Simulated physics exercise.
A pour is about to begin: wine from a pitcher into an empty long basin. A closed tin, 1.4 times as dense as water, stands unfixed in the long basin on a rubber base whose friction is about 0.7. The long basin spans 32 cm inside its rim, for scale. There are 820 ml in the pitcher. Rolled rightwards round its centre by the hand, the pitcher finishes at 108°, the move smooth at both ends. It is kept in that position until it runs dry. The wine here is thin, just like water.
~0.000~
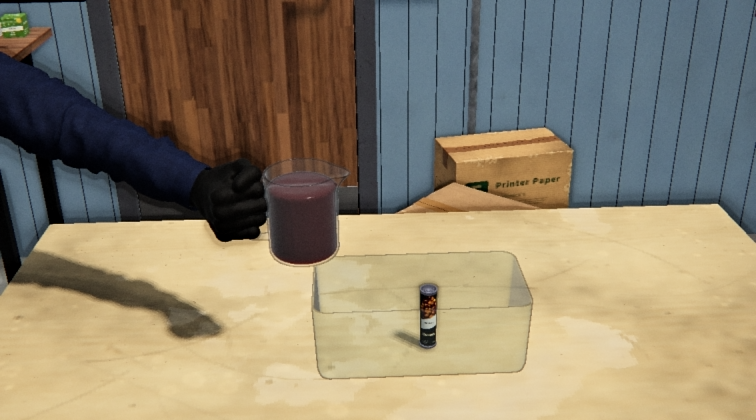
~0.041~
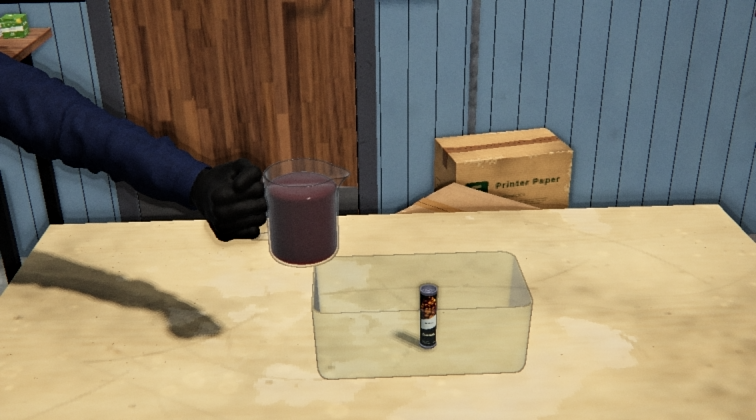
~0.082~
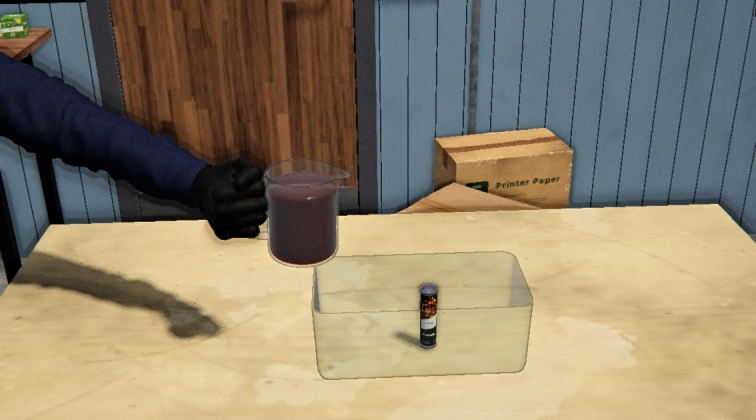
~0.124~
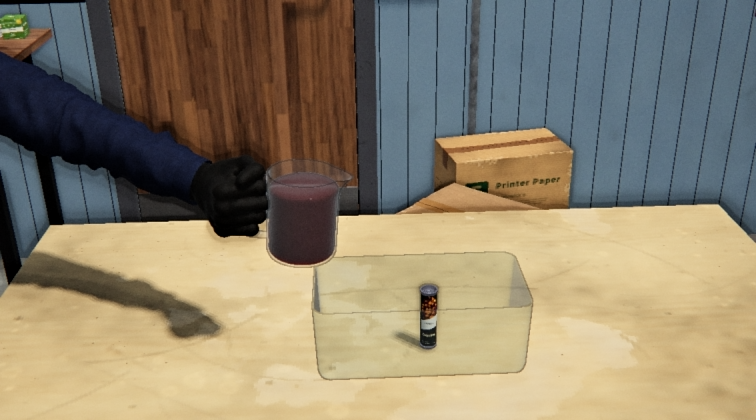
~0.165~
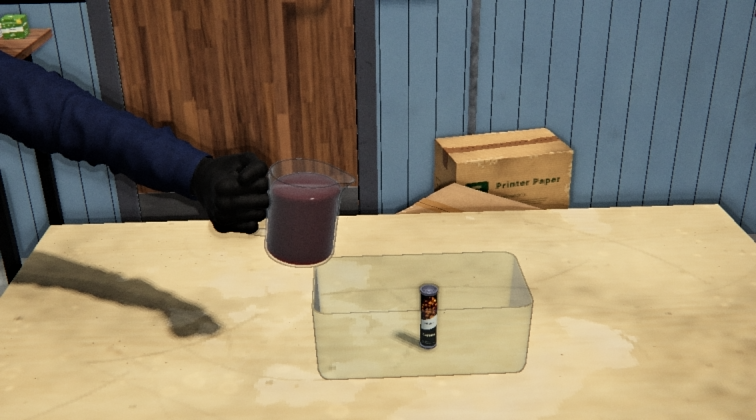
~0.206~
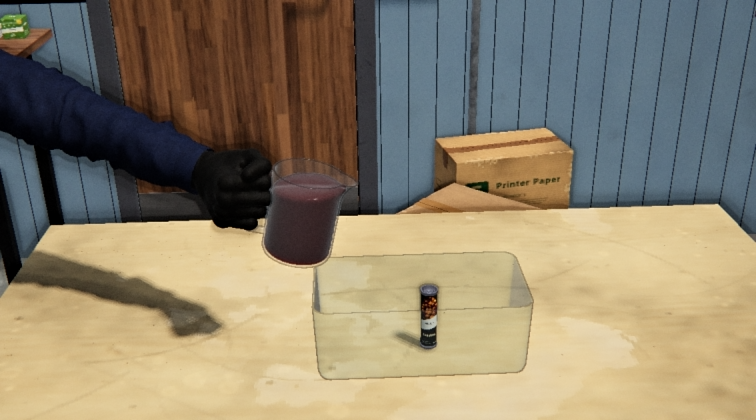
At the start, a black-gloved hand reaching in from the left holds a clear pitcher of dark purplish-red wine upright, near an empty clear basin with a small closed tin standing behind its front wall. The hand then smoothly tilts the pitcher slightly to the right, while the basin and tin stay still.
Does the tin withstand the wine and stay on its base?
Yes, it is still on its base.
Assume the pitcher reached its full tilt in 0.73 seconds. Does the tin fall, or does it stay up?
Outcome - the tin remains standing.
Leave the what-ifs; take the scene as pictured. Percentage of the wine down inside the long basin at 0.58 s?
About 5%.
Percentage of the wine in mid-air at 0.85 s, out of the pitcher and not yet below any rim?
Close to 16 %.
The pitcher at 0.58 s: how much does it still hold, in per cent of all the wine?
About 80 percent.
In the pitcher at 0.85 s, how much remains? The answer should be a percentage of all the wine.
26 in a hundred, give or take.
By 0.58 s the tilt is 72° and 80 per cent is still to pour; the tin stands where it began.
By 0.85 s the tilt is 105° and 27 per cent is still to pour; the tin stands 1 cm from where it began.
By 1.14 s the tilt is 108° and 2 per cent is still to pour; the tin stands 1 cm from where it began.
By 1.45 s the tilt is 108° and 0 per cent is still to pour; the tin stands 1 cm from where it began.
At rest the tin stands 1 cm from where it began.
